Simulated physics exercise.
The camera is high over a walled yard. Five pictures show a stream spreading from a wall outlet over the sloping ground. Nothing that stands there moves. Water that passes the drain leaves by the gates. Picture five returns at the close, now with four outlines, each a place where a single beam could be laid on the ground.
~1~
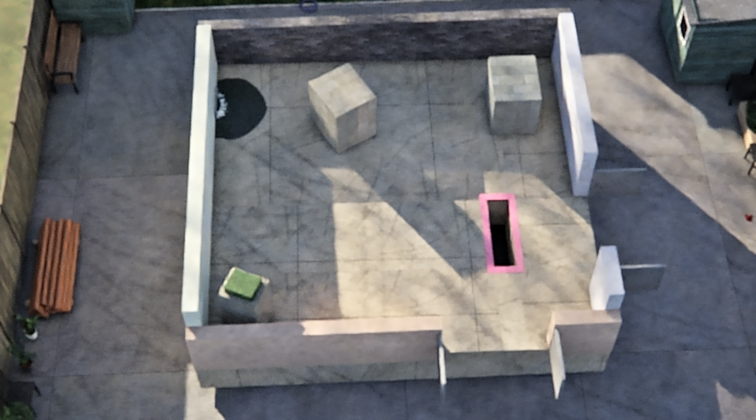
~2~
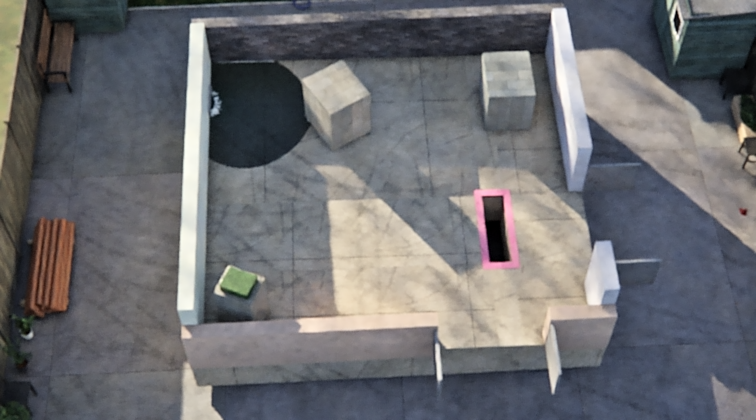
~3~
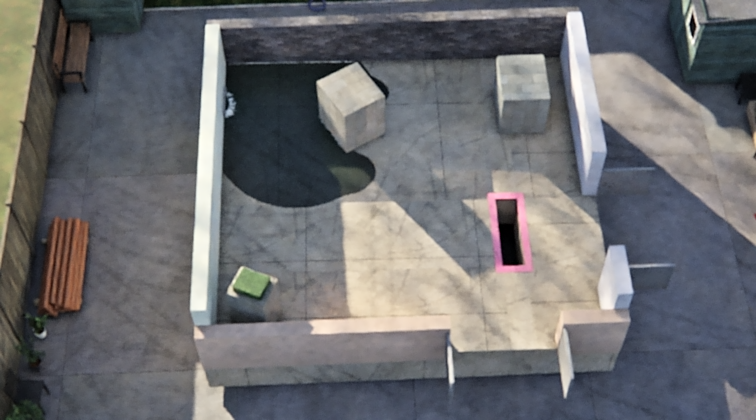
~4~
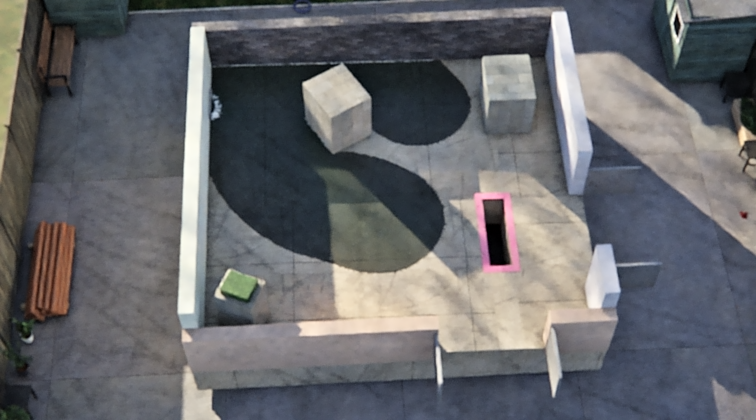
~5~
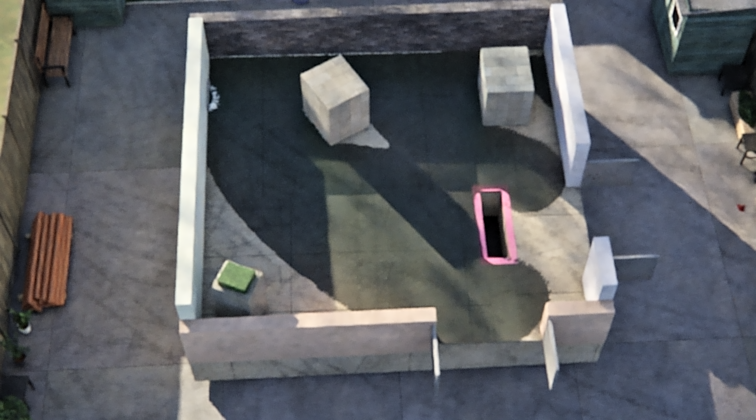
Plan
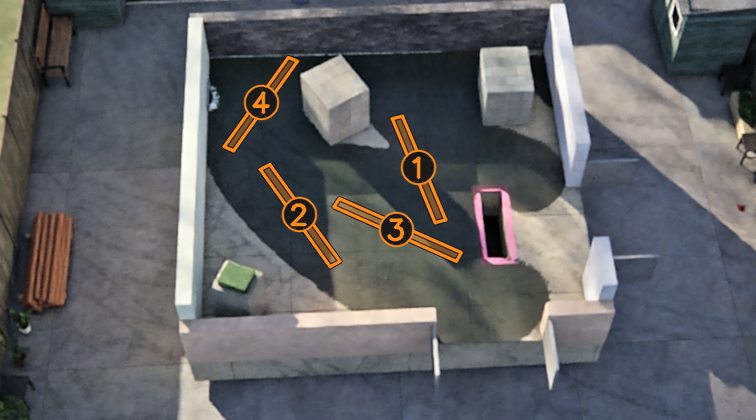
Dark water spreads from the upper left across the walled yard, around blocks, reaching the pink-edged gully.
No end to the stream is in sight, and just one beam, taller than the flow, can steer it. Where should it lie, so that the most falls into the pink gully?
Use position 3.
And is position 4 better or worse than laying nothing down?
Position 4 is worse.
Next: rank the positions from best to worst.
The order is 3, 2, 1, 4.
On the marked copy, 1 from (397, 117) to (440, 221); 2 from (265, 167) to (335, 264); 3 from (336, 202) to (458, 256); 4 from (228, 148) to (292, 59).
Choosing 1, about 16 % of the stream goes into the pink gully, about 84 % out by the gates.
Choosing 2, about 29 % of the stream goes into the pink gully, about 71 % out by the gates.
Choosing 3, about 41 % of the stream goes into the pink gully, about 59 % out by the gates.
Choosing 4, about 9 % of the stream goes into the pink gully, about 91 % out by the gates.
